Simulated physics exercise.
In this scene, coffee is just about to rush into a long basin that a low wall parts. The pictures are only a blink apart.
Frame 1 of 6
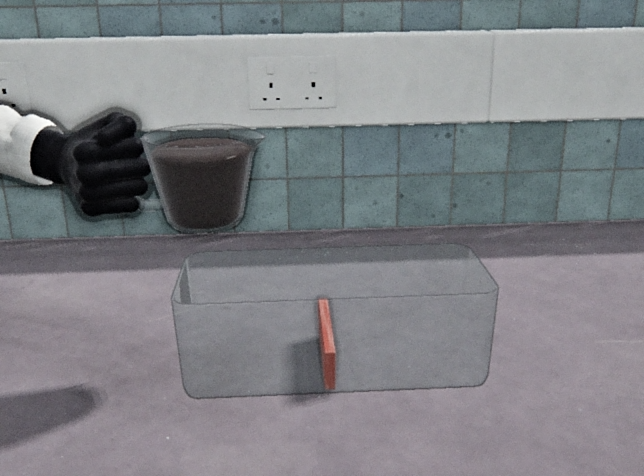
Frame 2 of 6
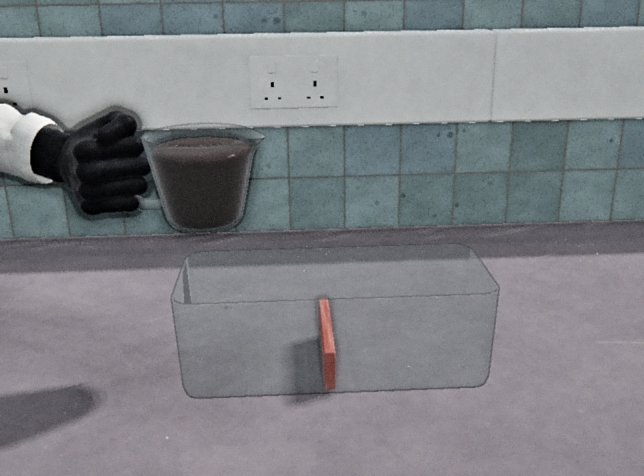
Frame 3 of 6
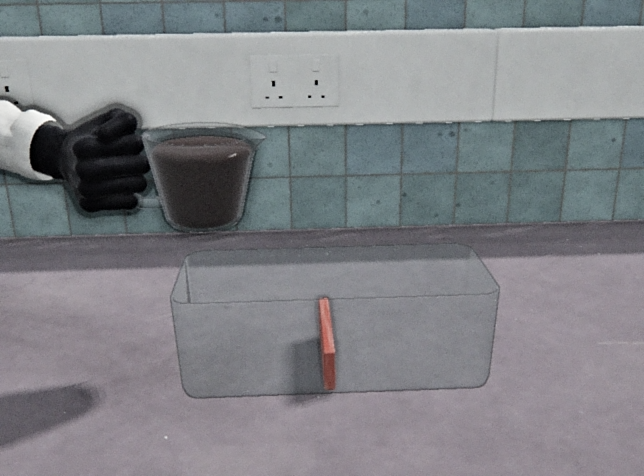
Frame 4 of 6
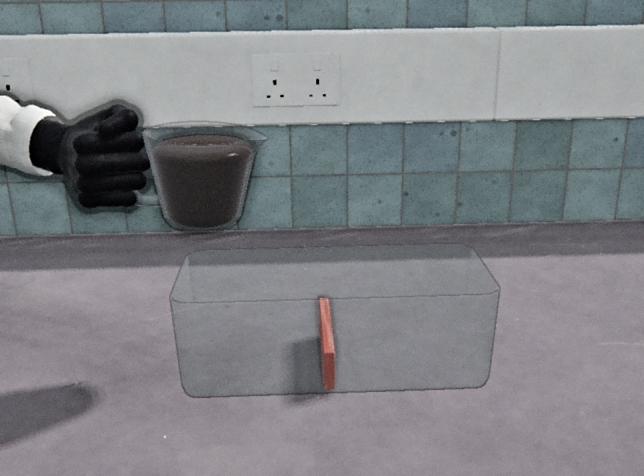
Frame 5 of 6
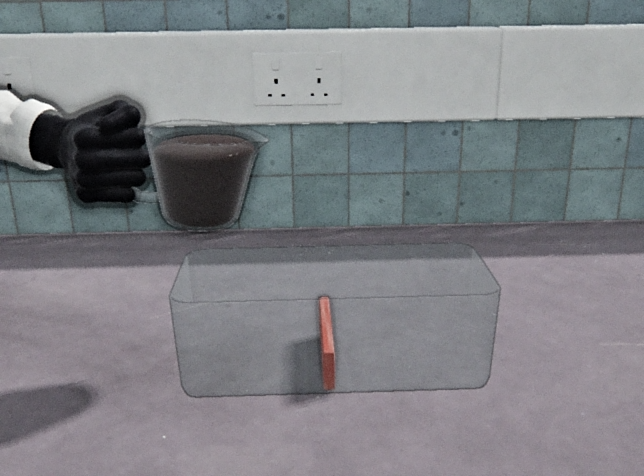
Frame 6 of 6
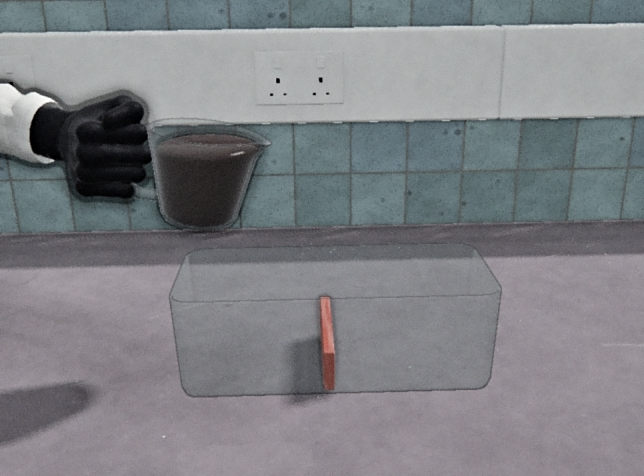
Black-gloved hand slowly tilting a clear cup of dark liquid slightly rightward above a transparent basin with a low red divider.
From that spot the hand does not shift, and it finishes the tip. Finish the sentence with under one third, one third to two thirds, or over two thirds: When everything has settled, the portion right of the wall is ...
When everything has settled, the portion right of the wall is one third to two thirds.
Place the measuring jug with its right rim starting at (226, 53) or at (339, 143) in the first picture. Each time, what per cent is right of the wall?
First try 25 %, second try 100 %.
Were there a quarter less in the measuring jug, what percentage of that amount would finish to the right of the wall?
About 35 in a hundred.
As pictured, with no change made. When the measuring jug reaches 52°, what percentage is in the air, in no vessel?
Share in flight: Approx. 15 %.
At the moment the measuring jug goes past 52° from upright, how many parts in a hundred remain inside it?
It still holds close to 75 per cent at that lean.
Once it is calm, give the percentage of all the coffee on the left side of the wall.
About 45 percent.
A moment on, the measuring jug is tipped part way and 75 per cent is still to pour, 3 is left of the wall and 7 right of it.
Next, the measuring jug is tipped on its side and 21 per cent is still to pour, 18 is left of the wall and 49 right of it.
Then the measuring jug is tipped on its side and 1 per cent is still to pour, 44 is left of the wall and 54 right of it.
Later the measuring jug is tipped on its side and 0 per cent is still to pour, 45 is left of the wall and 54 right of it.
In the end 45 per cent lies left of the wall, 54 right of it and 1 outside.
